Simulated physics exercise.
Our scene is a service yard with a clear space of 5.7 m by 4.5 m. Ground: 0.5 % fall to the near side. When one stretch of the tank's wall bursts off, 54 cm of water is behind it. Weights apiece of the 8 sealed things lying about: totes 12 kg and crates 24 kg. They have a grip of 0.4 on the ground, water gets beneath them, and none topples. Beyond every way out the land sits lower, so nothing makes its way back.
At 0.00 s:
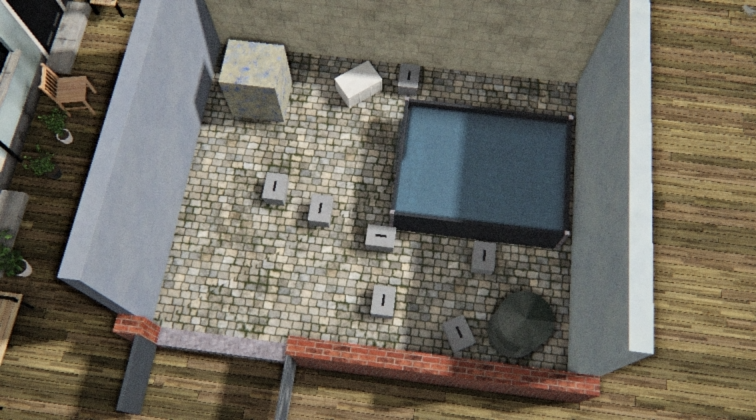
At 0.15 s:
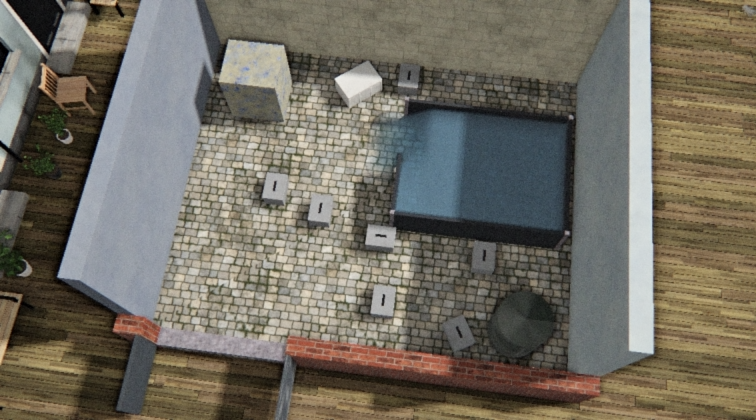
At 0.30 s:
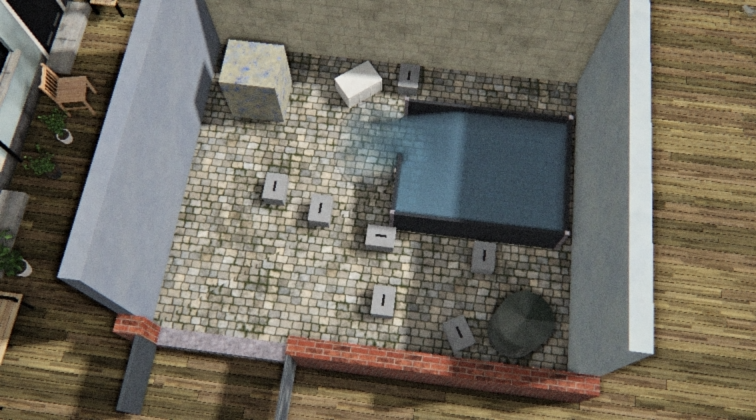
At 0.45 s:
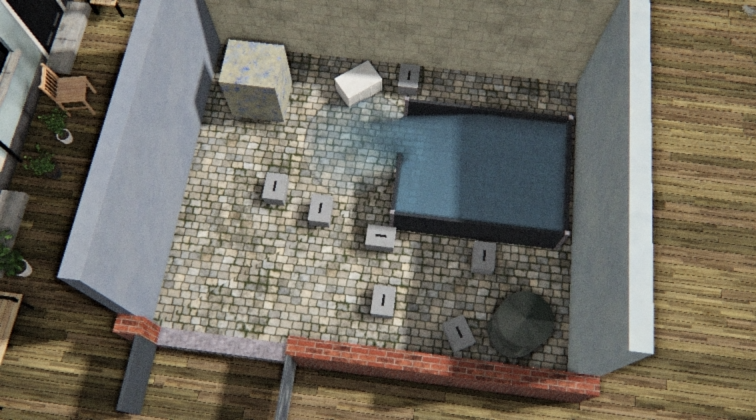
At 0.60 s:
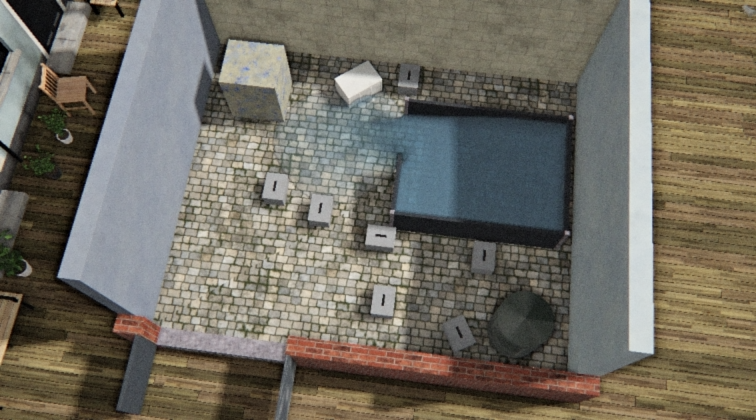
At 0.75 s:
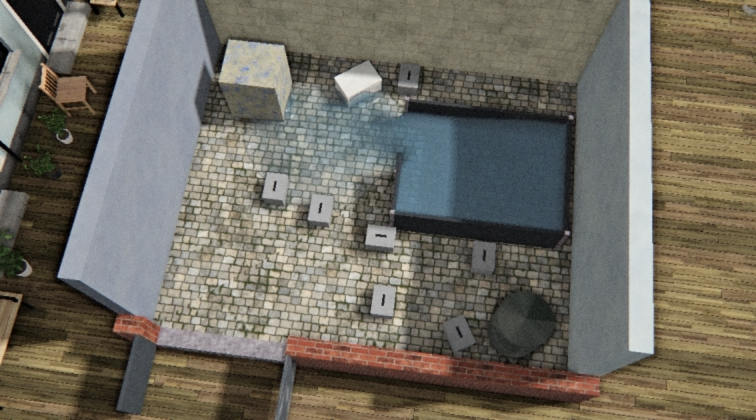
In a walled yard paved with cobblestones, water poured out of the upper left side of a big dark tank and spread leftward across the ground toward a large block, while the scattered boxes stayed put.
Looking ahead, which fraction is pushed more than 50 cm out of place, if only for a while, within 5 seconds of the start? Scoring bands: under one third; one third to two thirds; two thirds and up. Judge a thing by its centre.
Lower band.
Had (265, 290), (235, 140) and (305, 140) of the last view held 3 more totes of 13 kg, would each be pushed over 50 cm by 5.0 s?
Well, in turn they are below that, above that and above that.
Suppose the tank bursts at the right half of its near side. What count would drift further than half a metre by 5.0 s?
In that case 3 of them.
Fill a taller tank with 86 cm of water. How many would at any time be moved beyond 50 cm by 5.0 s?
Then 3 of them.
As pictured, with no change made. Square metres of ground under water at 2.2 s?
About 14 m2.
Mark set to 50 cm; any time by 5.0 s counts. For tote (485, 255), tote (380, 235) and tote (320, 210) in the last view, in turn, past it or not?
Result, in order: Undershooting / undershooting / undershooting.
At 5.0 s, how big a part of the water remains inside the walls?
Roughly 92 percent.
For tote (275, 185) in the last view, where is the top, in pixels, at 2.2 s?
It ends up close to (233, 205).
After 1.1 s 0 of 8 are over 50 cm from their spots; 0 afloat.
After 2.2 s 1 of 8 are over 50 cm from their spots; 1 afloat.
After 3.5 s 1 of 8 are over 50 cm from their spots; 0 afloat.
After 5.0 s 1 of 8 are over 50 cm from their spots, and 1 have been at some point; 1 afloat.
